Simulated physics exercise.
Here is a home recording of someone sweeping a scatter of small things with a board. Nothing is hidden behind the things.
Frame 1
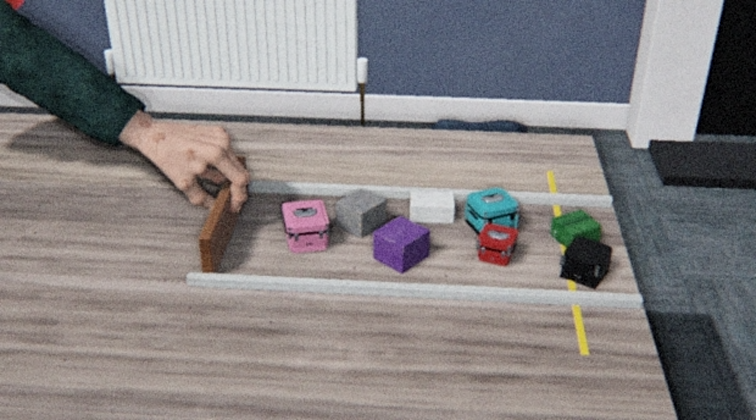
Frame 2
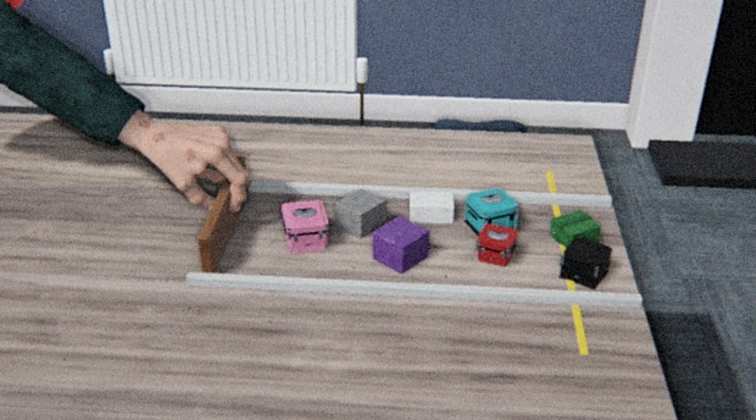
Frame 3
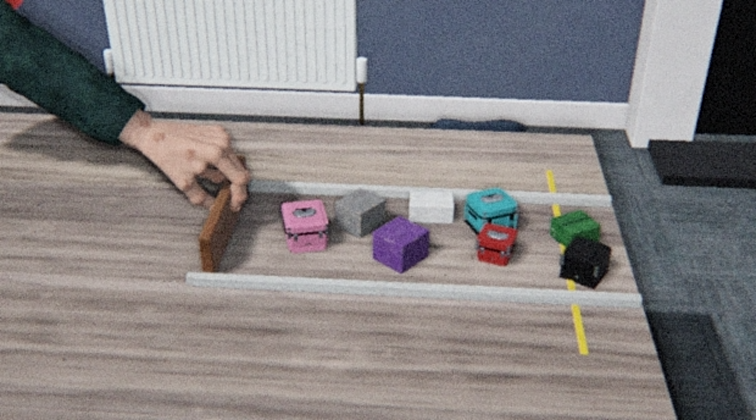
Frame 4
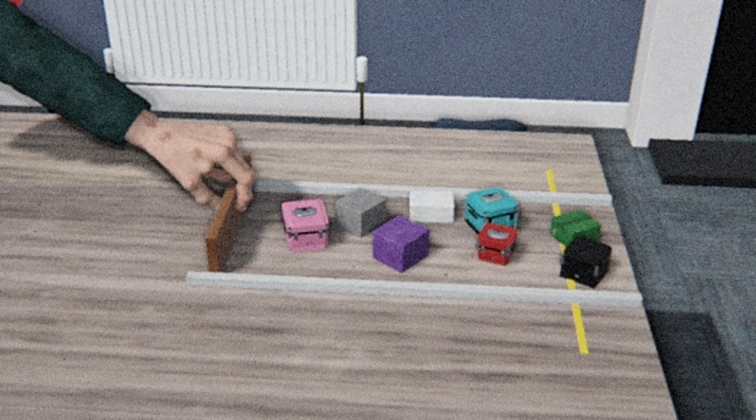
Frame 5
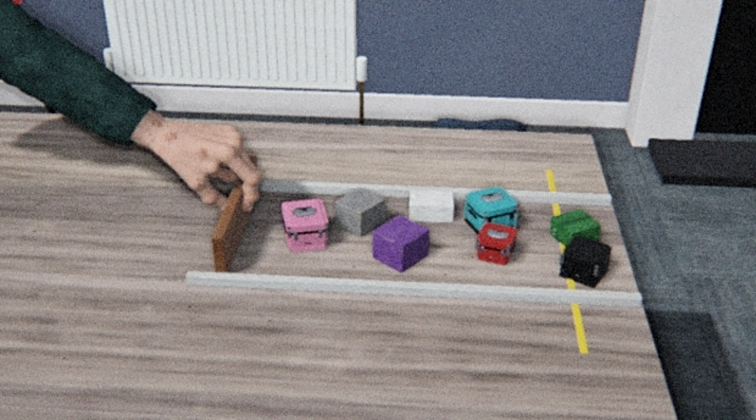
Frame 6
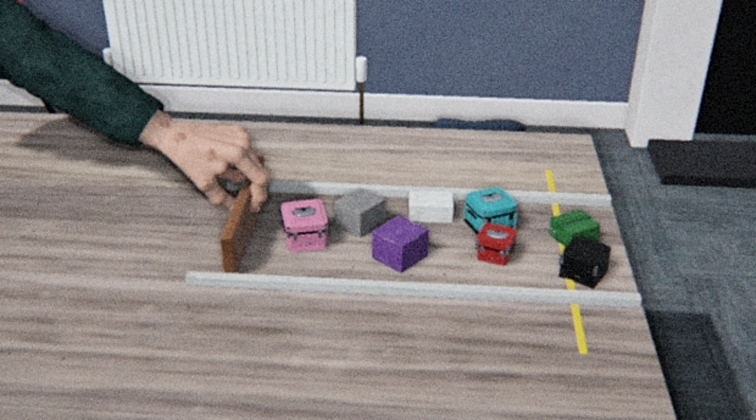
A hand in a dark green sleeve reaches in from the left and holds a brown board upright on a wood-grain tabletop, seen from slightly above by a still camera. Between two pale strips sit pink, grey, purple, white, turquoise and red items, with green and black ones by a yellow tape line at right. The hand slides the board slightly rightward toward the pink case, while the items stay put.
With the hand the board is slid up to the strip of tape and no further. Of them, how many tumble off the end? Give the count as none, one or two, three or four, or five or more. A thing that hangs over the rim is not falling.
The count is three or four.
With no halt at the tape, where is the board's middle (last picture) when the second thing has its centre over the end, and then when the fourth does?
I'd put the first at about (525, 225) and the next at about (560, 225).
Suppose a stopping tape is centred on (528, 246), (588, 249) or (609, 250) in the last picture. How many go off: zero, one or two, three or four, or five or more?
Taking the tapes one after another, the count is just one or two, then at least five, then five or over.
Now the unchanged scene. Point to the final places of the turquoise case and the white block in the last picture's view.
The first comes to rest at (624, 226), and the second at (612, 207).
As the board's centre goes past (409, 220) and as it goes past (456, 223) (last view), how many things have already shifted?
The first count is 6, and then it's 8.
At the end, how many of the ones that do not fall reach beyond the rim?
The figure is 3.
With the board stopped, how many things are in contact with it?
It's touching 2 at the end.
Soon after, none off yet; black case at rest near (585, 262); green box at rest near (575, 229); red case at rest near (496, 246).
Then, none off yet; black case moved a little near (600, 266); green box moved about its own width near (605, 235); red case moved well along near (564, 247).
At rest, the number that fall off is three or four; fallen, red case, green box and black case.
